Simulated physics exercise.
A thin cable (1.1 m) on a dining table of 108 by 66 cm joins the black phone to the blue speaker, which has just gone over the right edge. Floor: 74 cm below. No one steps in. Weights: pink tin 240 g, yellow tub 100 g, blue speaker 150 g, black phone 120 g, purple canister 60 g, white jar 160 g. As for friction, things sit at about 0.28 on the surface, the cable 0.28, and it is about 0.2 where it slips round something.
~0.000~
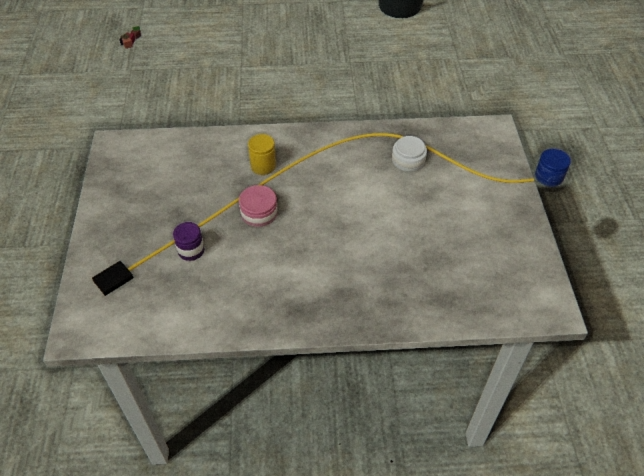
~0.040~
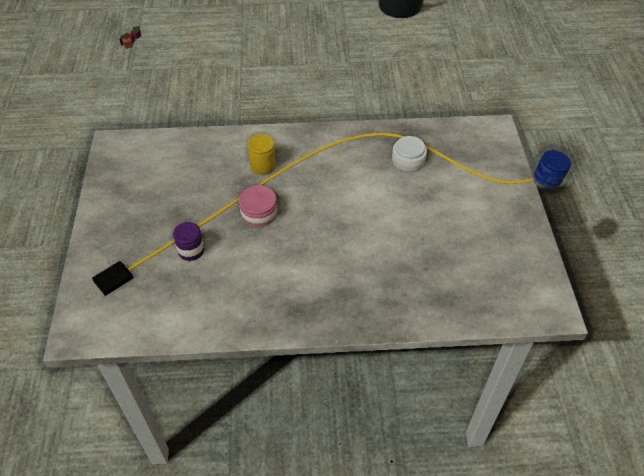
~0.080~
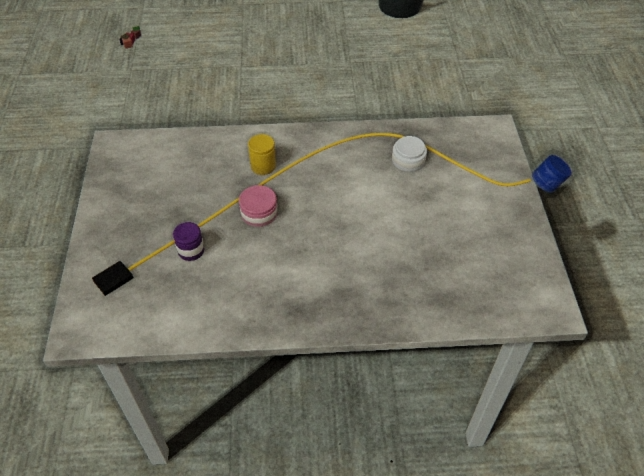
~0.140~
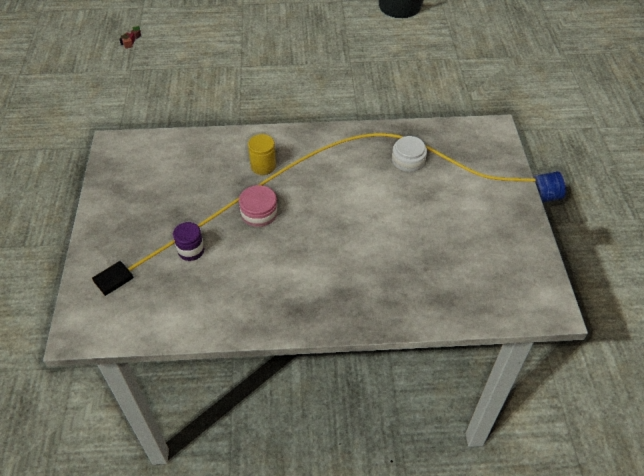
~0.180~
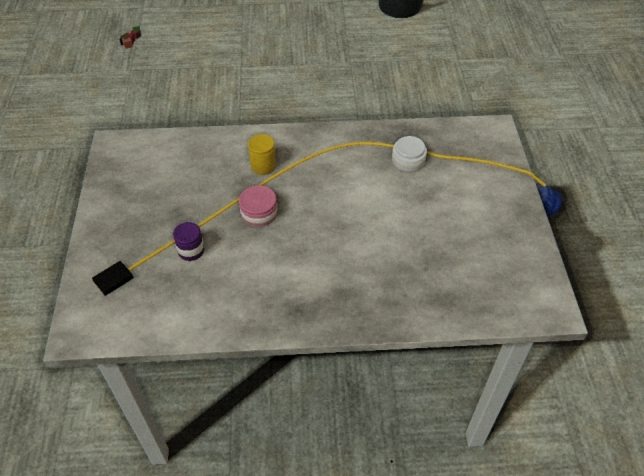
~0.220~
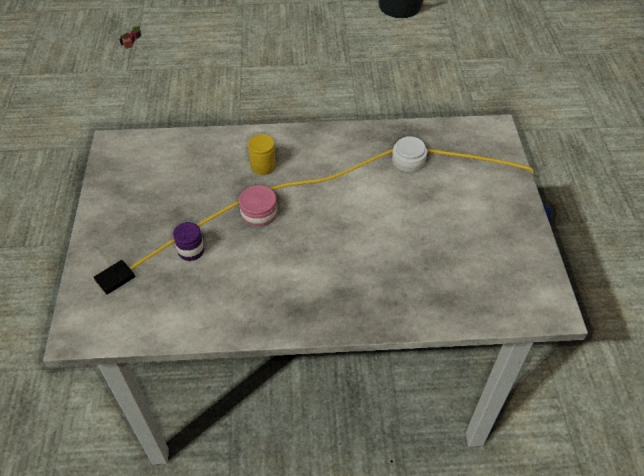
A blue speaker tips over the right edge of a grey mottled dining table, seen from above in a room with a patterned floor, and drops out of view behind the edge. A thin yellow cable runs from it past a white jar, yellow tub, pink tin and purple canister to a black phone at left. The cable straightens and the phone shifts very slightly right, while the camera stays still.
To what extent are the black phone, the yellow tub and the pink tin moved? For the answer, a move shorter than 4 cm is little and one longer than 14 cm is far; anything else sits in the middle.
As I see it, the black phone goes a long distance, the yellow tub stays almost put, the pink tin stays almost put.
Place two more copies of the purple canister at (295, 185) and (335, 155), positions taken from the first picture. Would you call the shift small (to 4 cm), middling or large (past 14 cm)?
I'd call it a short shift for the first one and a long shift for the second one.
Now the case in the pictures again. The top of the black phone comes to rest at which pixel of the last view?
Around (387, 154).
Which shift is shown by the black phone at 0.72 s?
Black phone: Roughly 30 cm.
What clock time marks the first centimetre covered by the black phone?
The black phone gets there close to 0.24 s.
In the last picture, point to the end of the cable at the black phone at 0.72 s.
Near (239, 205).
After 0.5 s, the cable's tail end at (179, 239); black phone 13 cm off its start, blue speaker over the edge, white jar 5 cm off its start.
After 0.7 s, the cable's tail end at (239, 205); black phone 29 cm off its start, blue speaker over the edge, white jar 5 cm off its start.
After 1.0 s, the cable's tail end at (287, 176); black phone 43 cm off its start at (271, 176), pink tin 2 cm off its start at (265, 200), blue speaker over the edge.
After 1.2 s, the cable's tail end at (365, 164); black phone 61 cm off its start, pink tin 2 cm off its start, blue speaker over the edge.
After 2.4 s, the cable's tail end at (402, 158); black phone 70 cm off its start at (387, 154), pink tin 2 cm off its start at (264, 200), yellow tub 0 cm off its start at (261, 142), blue speaker over the edge.
